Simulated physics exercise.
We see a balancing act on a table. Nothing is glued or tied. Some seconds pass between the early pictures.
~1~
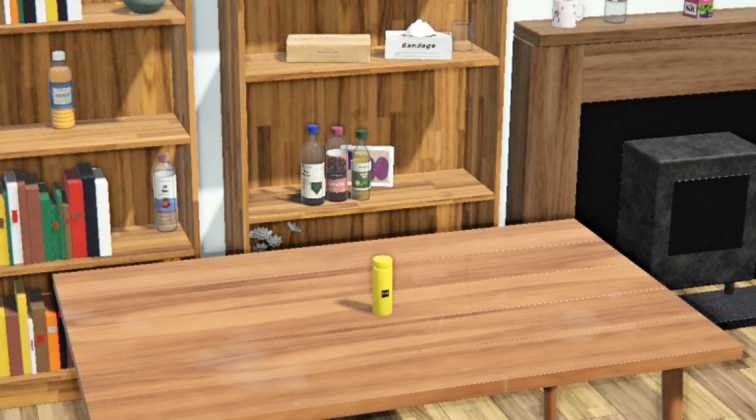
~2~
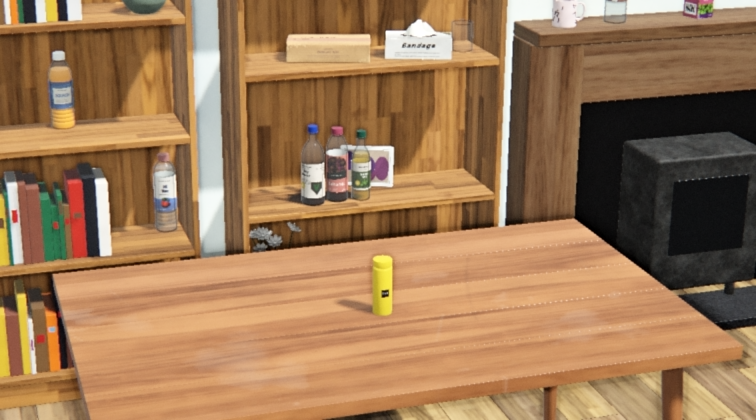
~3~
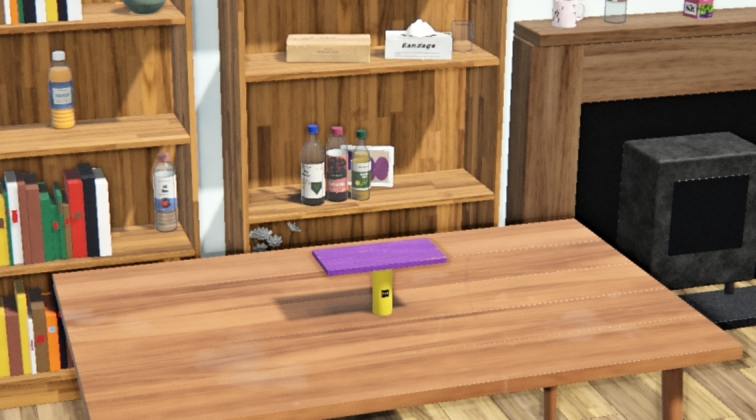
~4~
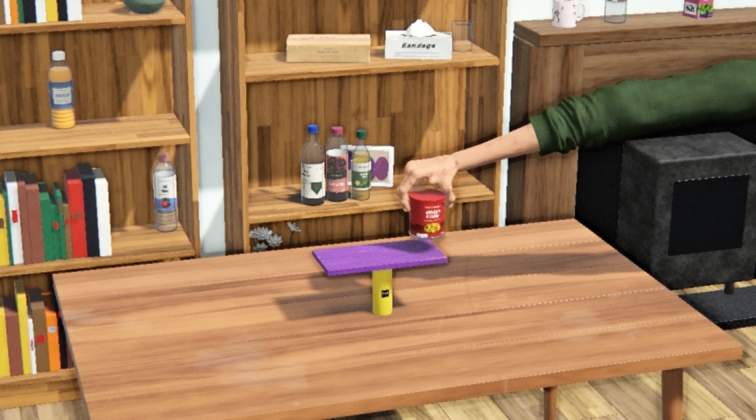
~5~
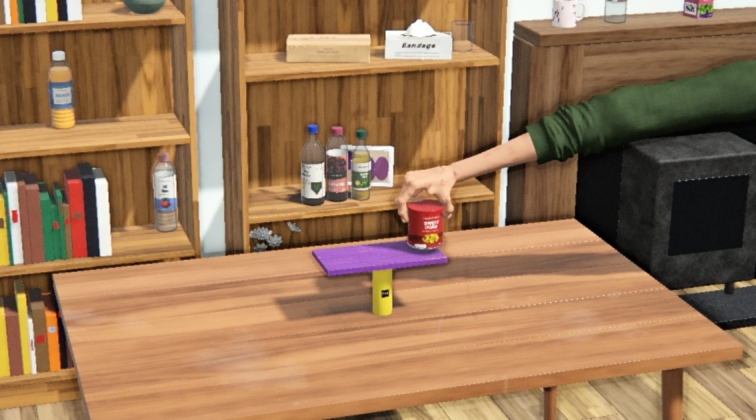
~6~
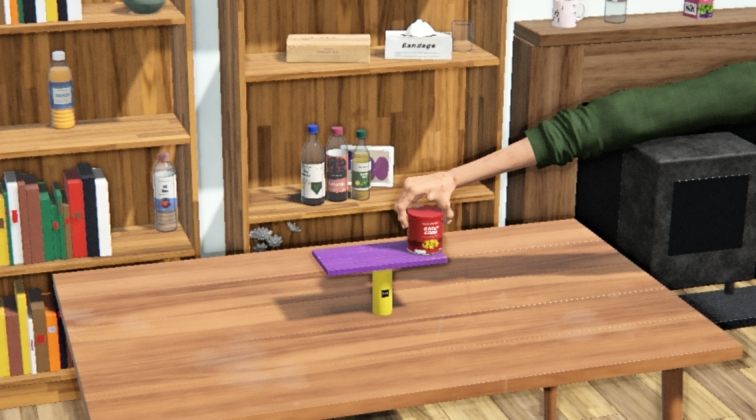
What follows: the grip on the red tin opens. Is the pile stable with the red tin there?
Outcome: The stack gives way.
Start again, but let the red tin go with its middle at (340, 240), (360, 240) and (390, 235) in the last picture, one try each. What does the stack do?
In the first case it gives way; in the second case it comes apart; in the third case it stays up.
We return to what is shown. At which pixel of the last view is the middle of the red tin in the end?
At about (450, 284).
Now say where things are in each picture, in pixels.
In the first frame, the last thing is not in view yet; yellow shaker (382, 285).
In the second frame, the last thing is not in view yet; yellow shaker (382, 285).
In the third frame, the last thing is not in view yet; yellow shaker (382, 285).
The fourth frame shows coming down; red tin (427, 214); yellow shaker (382, 285).
The fifth frame shows coming down; red tin (425, 225); yellow shaker (382, 285).
The sixth frame shows set down, still held; red tin (425, 230); yellow shaker (382, 285).
Then, 0.40 s later than the last frame, red tin now fallen; purple board tilted by 69°.
Then, 0.70 s later than the last frame, purple board on its side.
Then, 1.00 s later than the last frame, purple board now fallen; yellow shaker tilted by 49°.
When it is over, fallen, red tin, yellow shaker and purple board. End places, in pixels of the last picture, red tin near (450, 284). The stack loses its balance.
